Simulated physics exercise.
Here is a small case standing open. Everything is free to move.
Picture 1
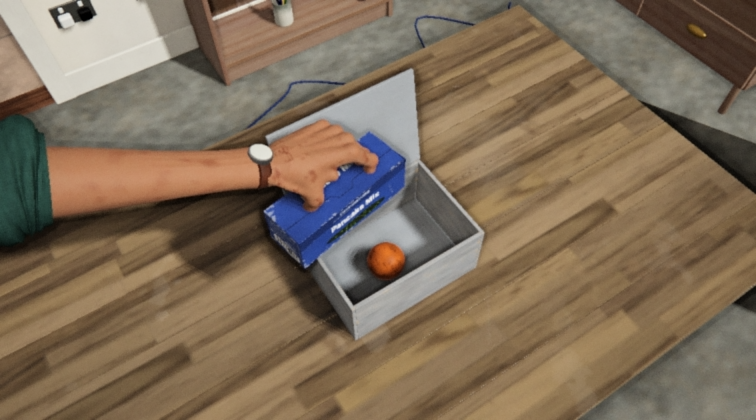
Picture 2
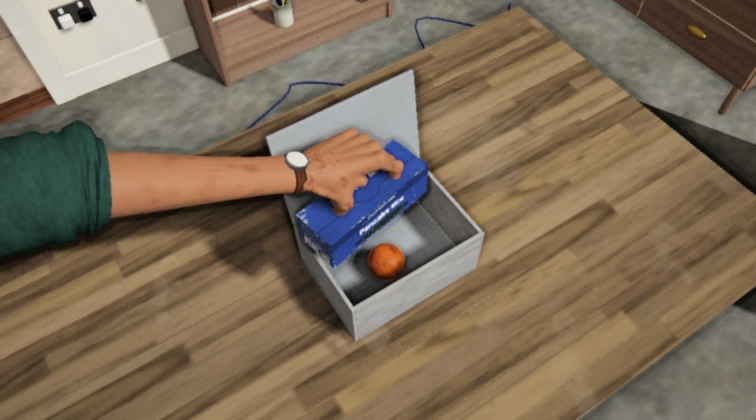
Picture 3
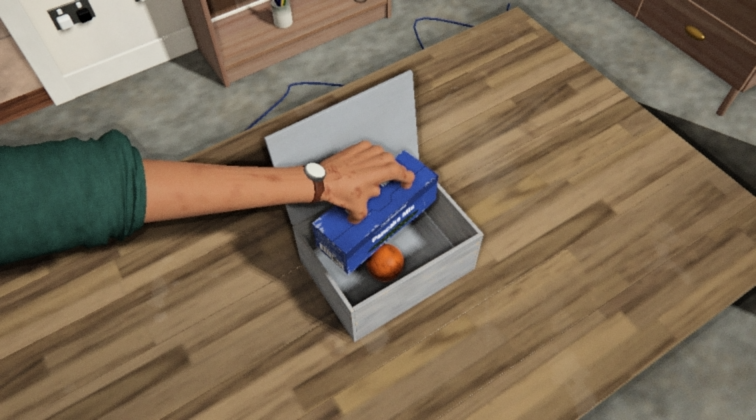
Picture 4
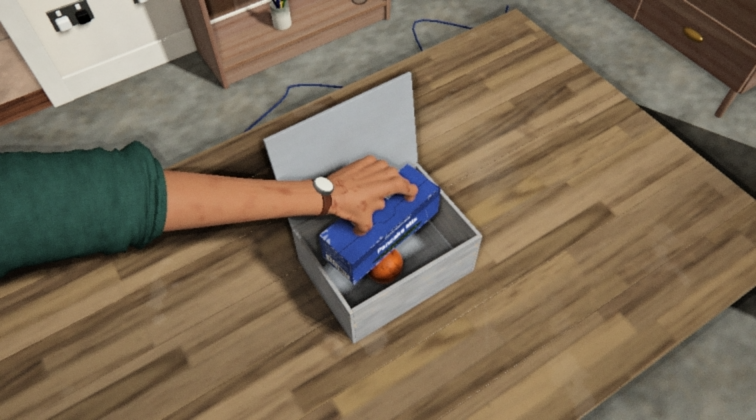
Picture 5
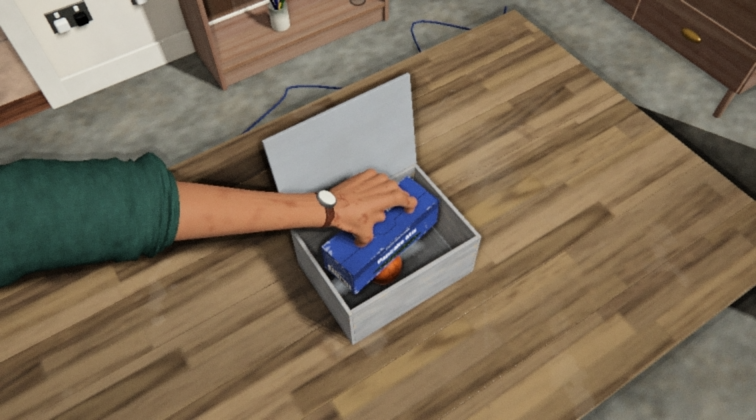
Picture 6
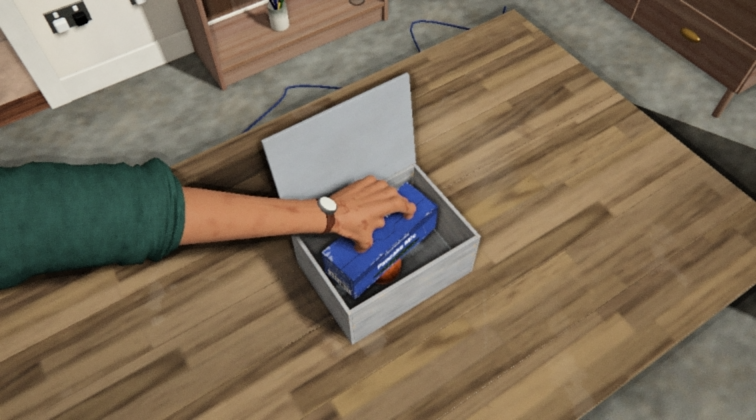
The video shows a hand lowering a blue carton into a small open case on a wooden table, moving it rightward and down beside an orange ball, which becomes partly hidden as the carton sits inside under the hand.
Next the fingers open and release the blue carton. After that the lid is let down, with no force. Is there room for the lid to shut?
As it turns out, it closes.
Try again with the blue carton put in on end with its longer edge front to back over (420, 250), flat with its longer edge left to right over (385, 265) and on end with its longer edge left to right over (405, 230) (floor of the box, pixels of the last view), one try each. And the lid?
In the first case it is held up; in the second case it closes; in the third case it stays ajar.
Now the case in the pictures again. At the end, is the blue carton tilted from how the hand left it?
It ends up tilted.
Then, 0.50 s on from there, blue carton on its side near (359, 239); orange ball shifted about its own width.
Then, 1.30 s on from there, lid 78° above the rim; blue carton on its side near (359, 239); orange ball shifted a little.
Then, 1.70 s on from there, lid 50° above the rim; blue carton on its side near (359, 239); orange ball shifted a little.
Then, 2.10 s on from there, lid 12° above the rim; blue carton on its side near (359, 239); orange ball shifted a little.
In the end, lid shut; toppled in the box, blue carton; moved from the start, orange ball. At the end, from the last picture's camera, blue carton near (359, 239).
